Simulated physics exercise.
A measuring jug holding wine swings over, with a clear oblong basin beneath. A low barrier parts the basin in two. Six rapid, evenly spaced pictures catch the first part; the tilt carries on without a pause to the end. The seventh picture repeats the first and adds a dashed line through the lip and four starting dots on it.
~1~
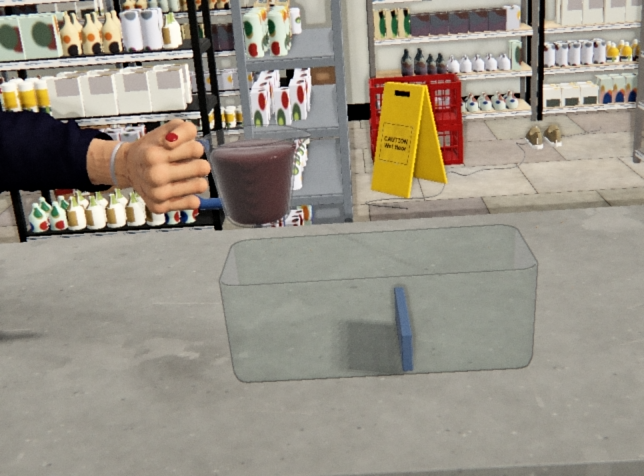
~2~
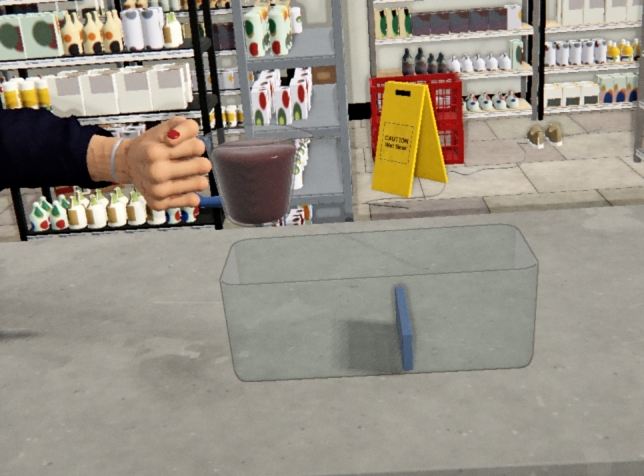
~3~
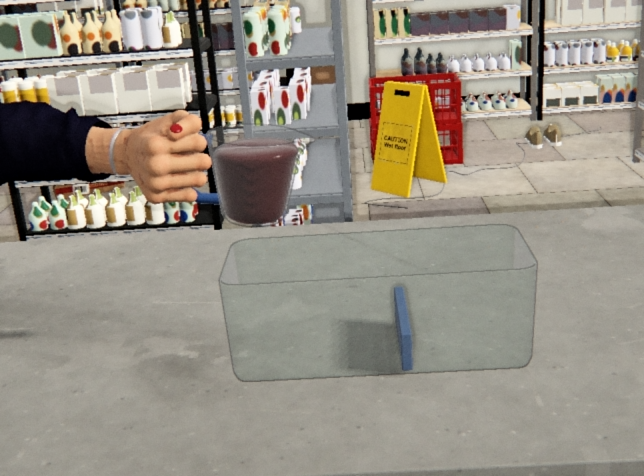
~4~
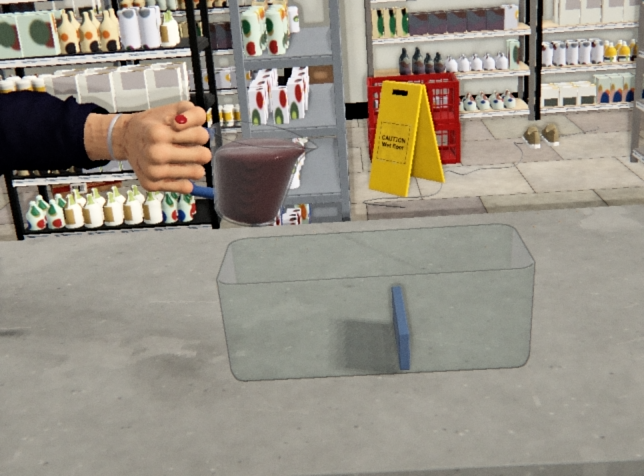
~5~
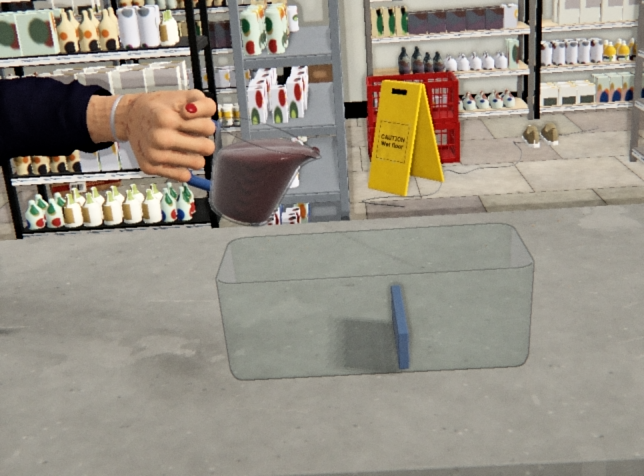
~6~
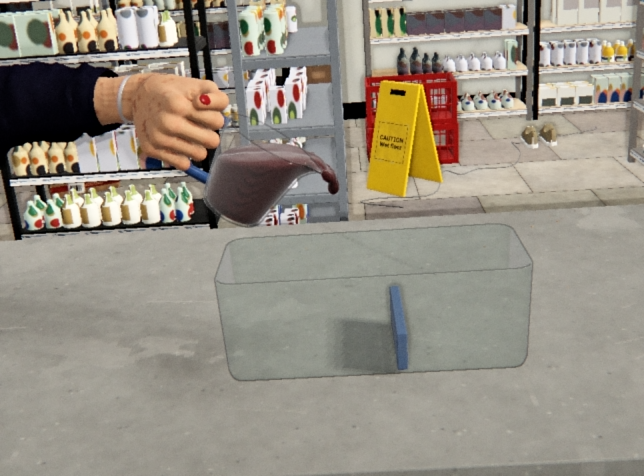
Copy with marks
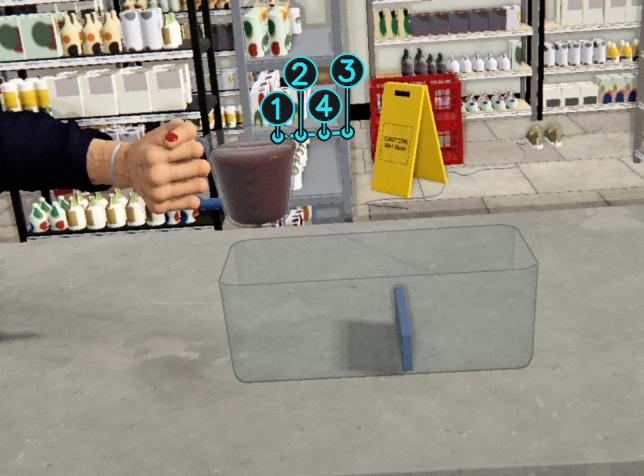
A hand tilts a jug of wine rightward above a clear basin until wine crosses its lip.
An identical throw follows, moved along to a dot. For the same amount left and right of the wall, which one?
Spot 3.
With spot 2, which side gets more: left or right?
The left side.
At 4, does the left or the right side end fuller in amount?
More ends on the left.
In cyan, 1 at (277, 136); 2 at (300, 135); 3 at (347, 132); 4 at (324, 133).
With 1, about 97 % ends left of the wall and 2 % right of it.
With 2, about 96 % ends left of the wall and 4 % right of it.
With 3, about 54 % ends left of the wall and 45 % right of it.
With 4, about 89 % ends left of the wall and 10 % right of it.
